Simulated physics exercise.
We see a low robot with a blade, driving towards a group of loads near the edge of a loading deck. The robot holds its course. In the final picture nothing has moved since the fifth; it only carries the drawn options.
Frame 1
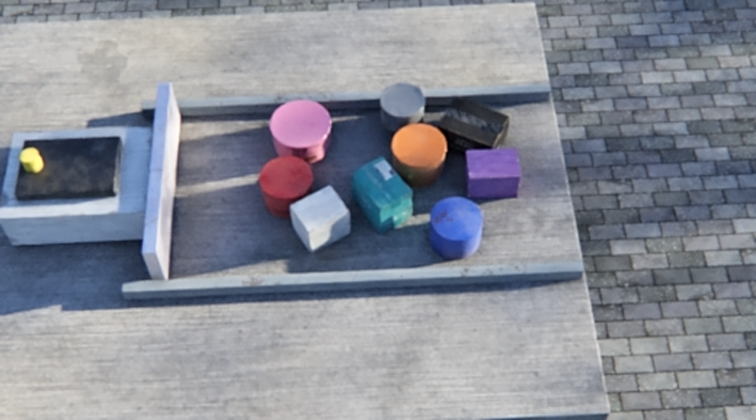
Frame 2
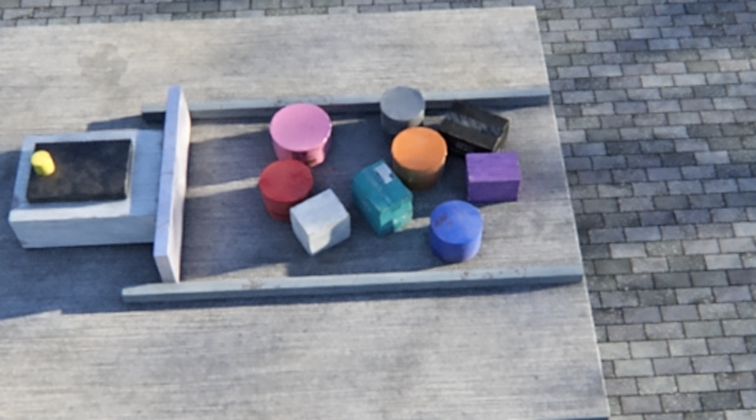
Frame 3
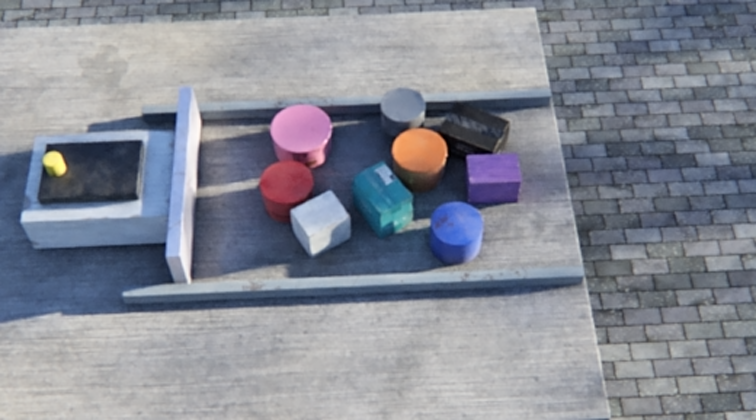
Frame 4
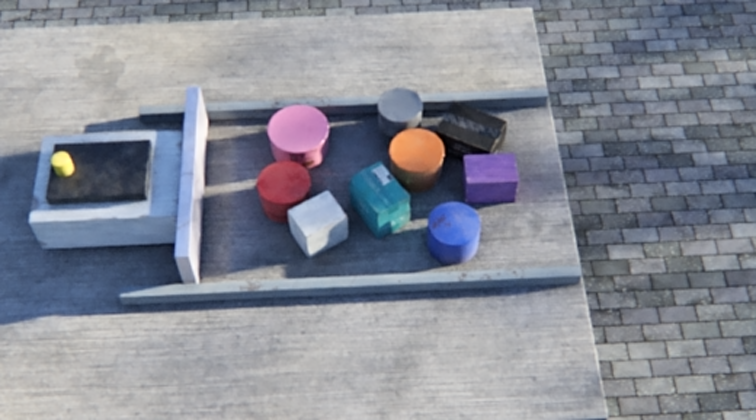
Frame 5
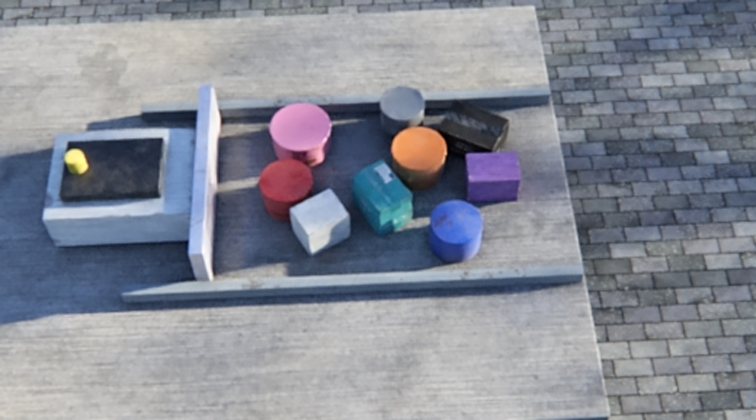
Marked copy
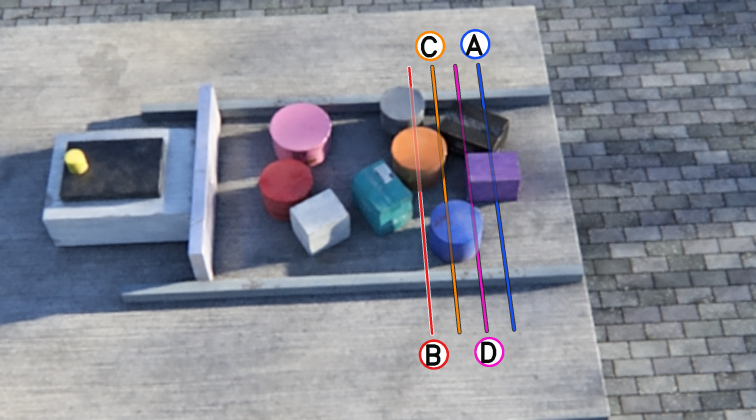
On a grey deck above brick paving, a low robot with an upright blade moves slowly right between two rails, narrowing the gap to a group of colourful pails, crates and other loads, which stay in place untouched.
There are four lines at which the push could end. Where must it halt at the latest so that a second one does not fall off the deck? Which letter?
C.
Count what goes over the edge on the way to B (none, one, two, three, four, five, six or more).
In all, none.
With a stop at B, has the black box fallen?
By then, no.
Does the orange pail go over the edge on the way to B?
No.
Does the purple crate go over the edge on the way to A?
By then, yes.
On the marked copy, A at (495, 186); B at (420, 189); C at (445, 188); D at (470, 187).
Taking C. A third of the way, robot (209, 164); pink pail (329, 135); white crate (325, 226).
Two thirds of the way, robot (295, 160); purple crate (505, 182); black box (496, 138).
When it is over, robot (361, 157); purple crate (572, 196); blue canister (565, 240); none fallen.
As for the rest, A drops four; B is within the limit but short; D drops two.
